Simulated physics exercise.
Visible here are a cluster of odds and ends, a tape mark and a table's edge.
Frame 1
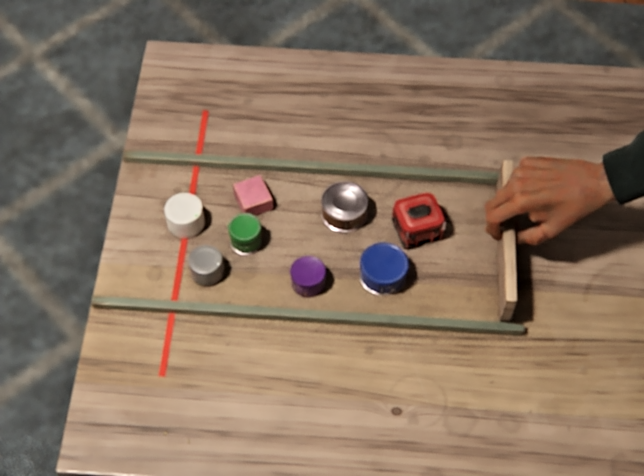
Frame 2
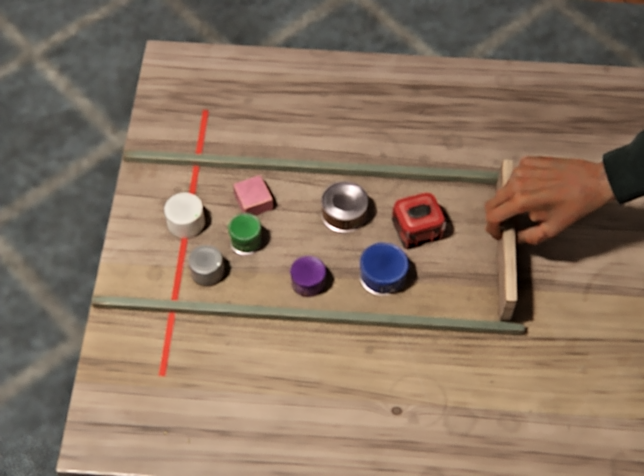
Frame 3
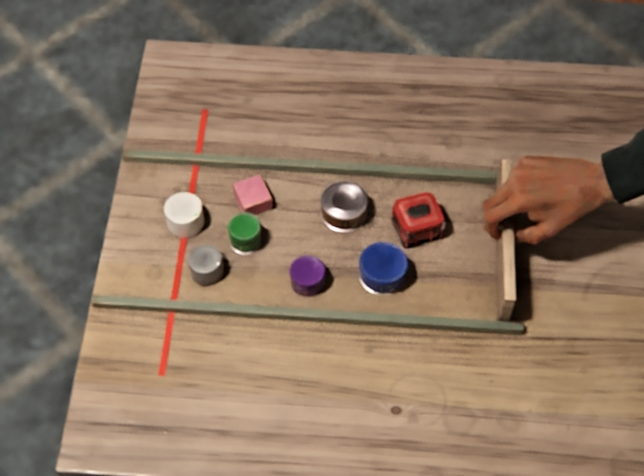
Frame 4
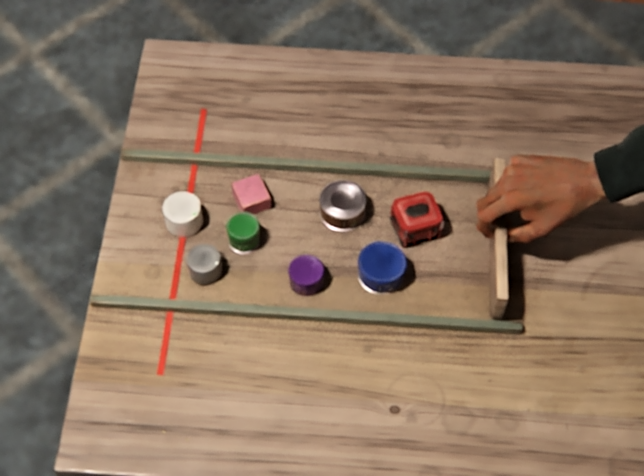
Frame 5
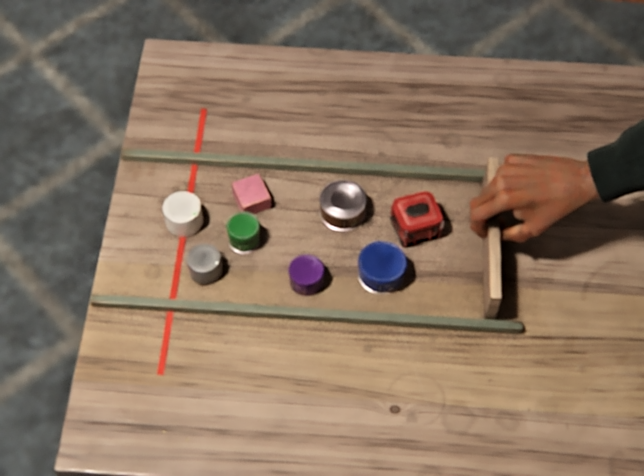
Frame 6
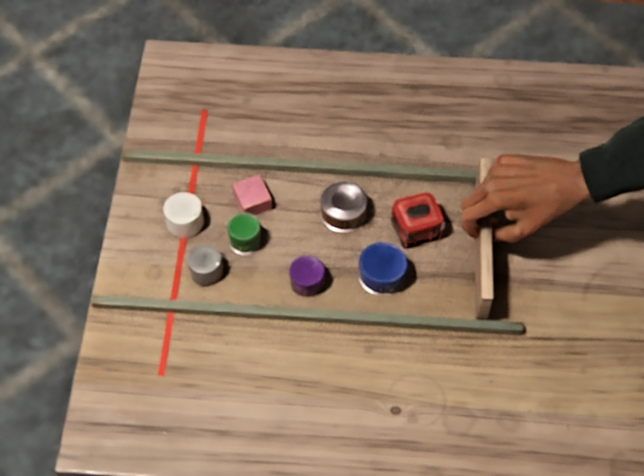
A wooden tabletop above a grey patterned carpet is seen from high above, with two green rails running across it and a red tape line crossing them at the left. Between the rails sit a white lid, grey lid, pink block, green tin, purple tub, silvery round object, blue tin and red squarish object. From the right, a dark-sleeved hand slides an upright board slightly leftward, while the objects stay put.
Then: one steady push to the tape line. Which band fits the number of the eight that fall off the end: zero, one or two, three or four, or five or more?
The band is one or two.
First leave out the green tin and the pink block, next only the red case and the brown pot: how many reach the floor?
Going first to second: 0 and 0.
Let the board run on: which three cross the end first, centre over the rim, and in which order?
In order: The pink block, the white lid and the brown pot.
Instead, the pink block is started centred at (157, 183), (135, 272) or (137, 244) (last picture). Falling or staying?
Pink block: Gone; safe; gone.
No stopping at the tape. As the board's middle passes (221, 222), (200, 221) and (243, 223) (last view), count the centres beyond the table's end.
Respectively, 0, 1 and 0.
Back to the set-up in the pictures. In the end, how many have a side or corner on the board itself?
Number in contact with it: 3.
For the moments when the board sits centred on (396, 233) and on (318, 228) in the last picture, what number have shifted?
The first count is 3, and then it's 5.
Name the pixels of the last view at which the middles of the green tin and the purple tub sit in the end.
The green tin ends up near (137, 219), and the purple tub near (157, 283).
Soon after, none off yet; white lid at rest near (184, 215); grey lid at rest near (205, 265); green tin at rest near (244, 234).
After that, none off yet; white lid at rest near (184, 215); grey lid at rest near (204, 265); green tin moving near (235, 233).
In the end, the number that fall off is one or two; gone, pink block.
